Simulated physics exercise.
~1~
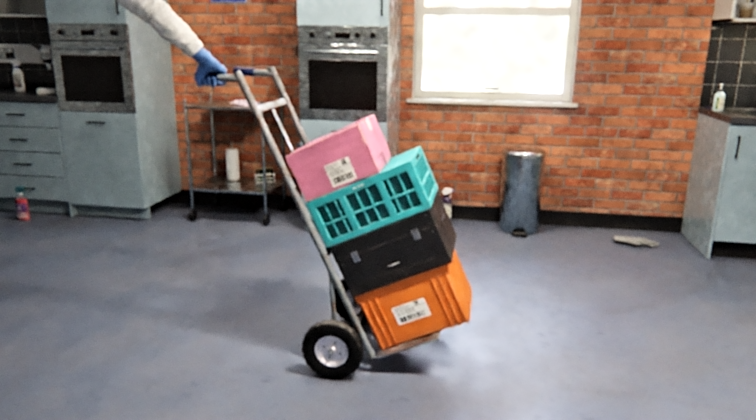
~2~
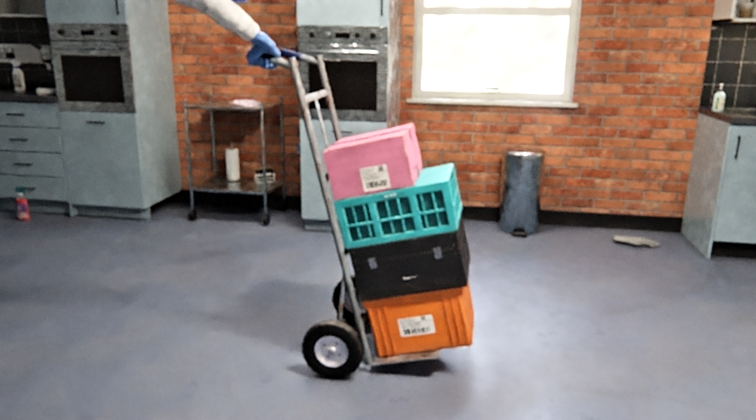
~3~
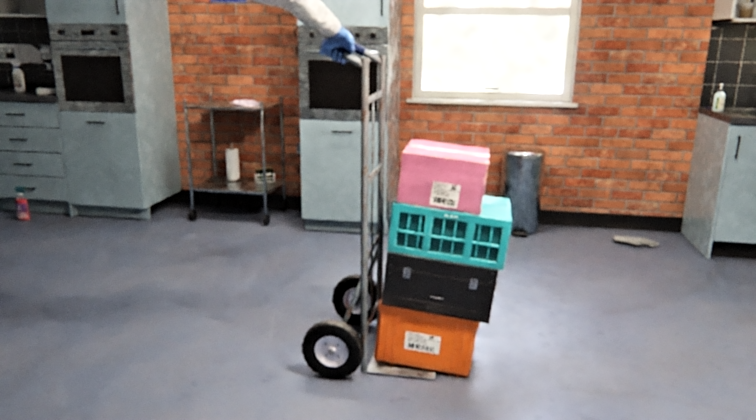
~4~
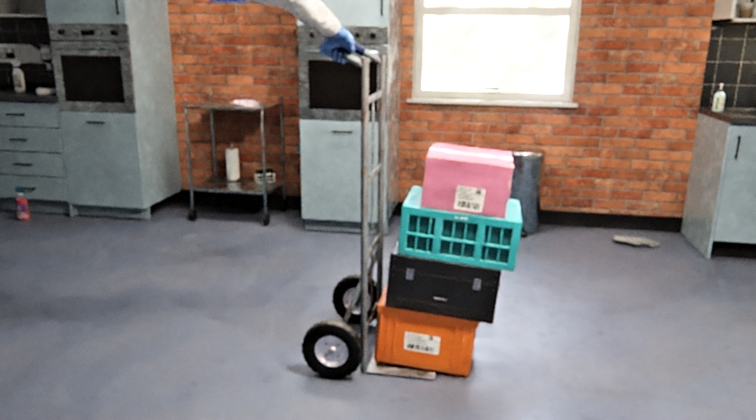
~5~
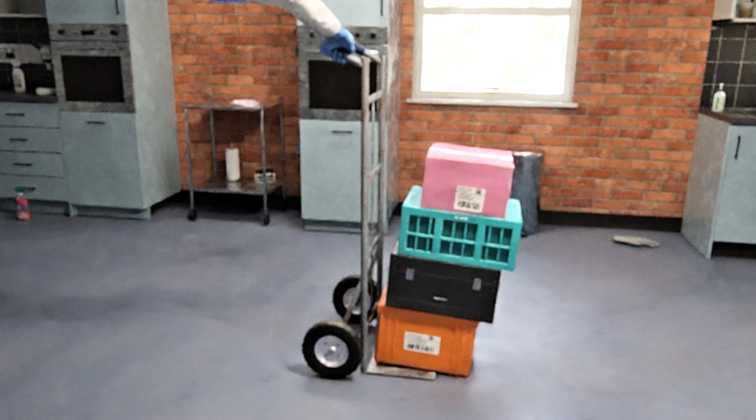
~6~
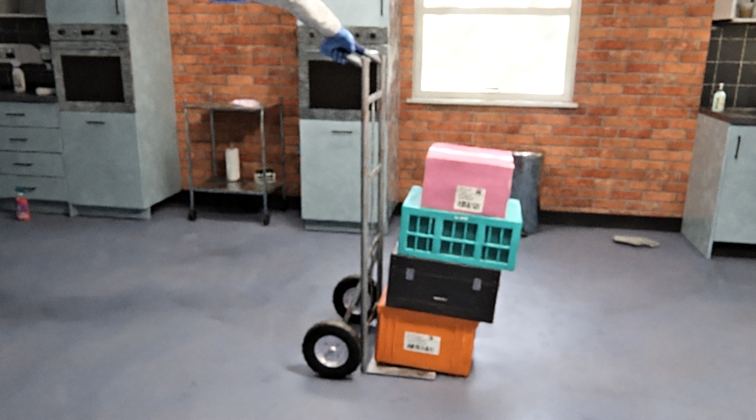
A blue-gloved hand grips the top of a sack truck in a kitchen with brick walls, seen from the side, with ovens at the left and a window behind. The truck leans back to the left, carrying an orange tote at the bottom, then a black toolbox, a turquoise crate and a pink parcel on top. The hand swings the handle to the right, bringing the truck upright. As it stops, the stack comes away from the frame, and the pink parcel and turquoise crate slide right. The boxes settle without toppling, the upper ones offset to the right, while the hand keeps hold.
